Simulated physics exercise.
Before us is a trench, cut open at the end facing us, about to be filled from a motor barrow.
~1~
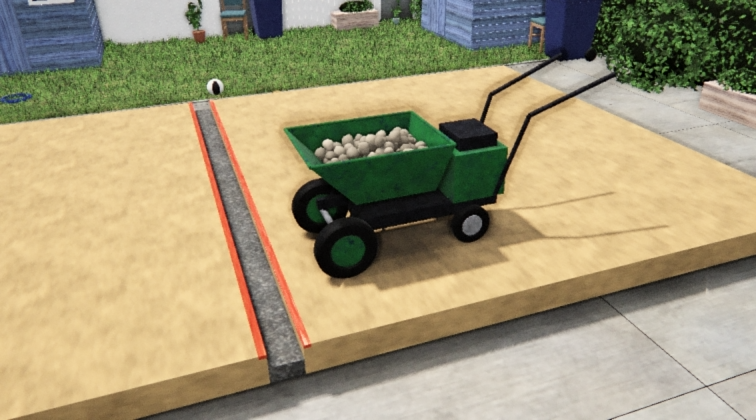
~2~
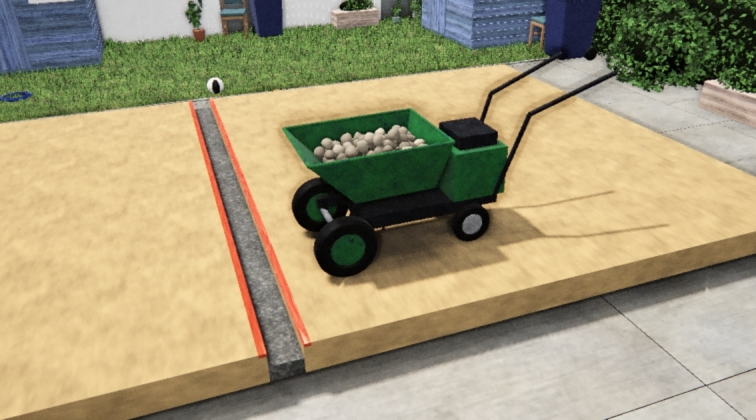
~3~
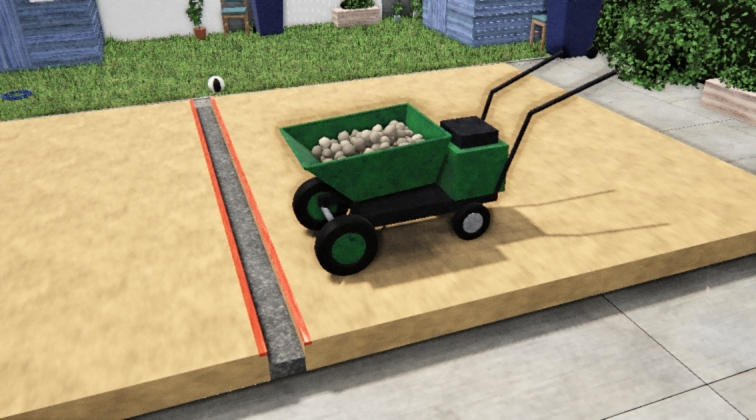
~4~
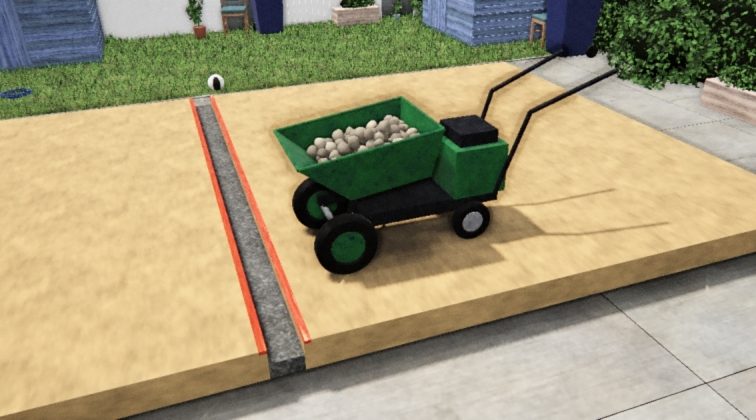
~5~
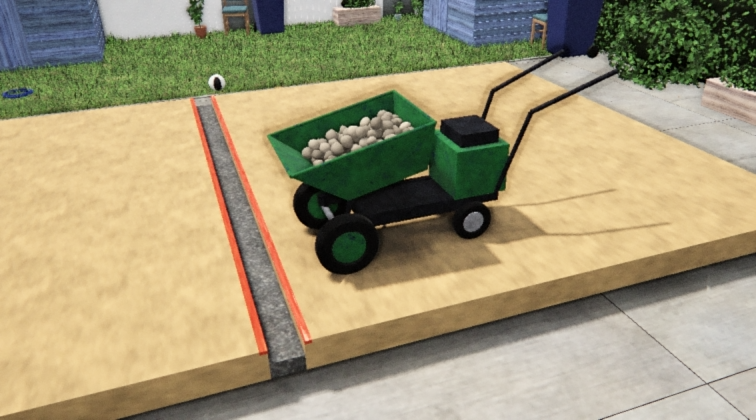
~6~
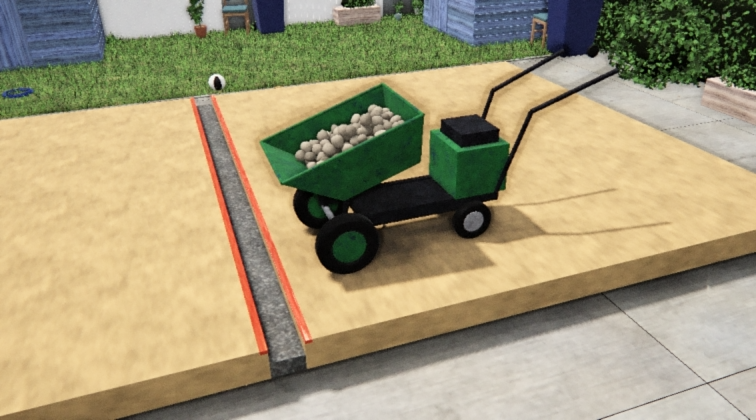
The clip opens on a green motor barrow, its level skip loaded with river pebbles, standing to the right of a narrow, orange-edged trench. The skip begins tilting, its left lip lowering slightly, then leans clearly toward the trench as its rear lifts from the chassis, while the pebbles stay inside and the wheels remain still.
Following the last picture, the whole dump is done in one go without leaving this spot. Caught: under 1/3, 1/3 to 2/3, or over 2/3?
Under 1/3.
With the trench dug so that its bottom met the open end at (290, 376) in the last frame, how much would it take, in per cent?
Something close to 0 per cent.
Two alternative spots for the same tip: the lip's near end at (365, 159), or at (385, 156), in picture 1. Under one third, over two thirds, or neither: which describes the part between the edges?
First: One to two thirds; second: In the middle band.
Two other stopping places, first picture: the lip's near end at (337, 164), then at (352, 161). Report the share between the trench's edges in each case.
First spot: 40 %, second spot: 50 %.
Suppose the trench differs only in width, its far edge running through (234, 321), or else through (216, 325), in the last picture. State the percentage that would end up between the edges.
First one: 30 per cent; second one: 50 per cent.
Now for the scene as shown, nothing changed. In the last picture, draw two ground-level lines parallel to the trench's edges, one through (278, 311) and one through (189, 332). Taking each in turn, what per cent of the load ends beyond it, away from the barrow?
Close to 100 and 30 per cent respectively.
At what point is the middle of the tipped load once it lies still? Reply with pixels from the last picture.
Roughly at pixel (200, 269).
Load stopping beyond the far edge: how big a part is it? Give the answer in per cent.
Roughly 95 percent of the pieces, I think.
Shortly afterwards, skip tipped steeply; the whole lot in the skip.
Next, skip tipped steeply; the bulk in the skip; near a quarter beyond it; only a few falling.
Some moments later, skip tipped right over; a little in the skip; only a few in or heaped over the trench; the bulk beyond it.
In the end, skip tipped right over; only a few in the skip; a little in or heaped over the trench; all but a few beyond it.
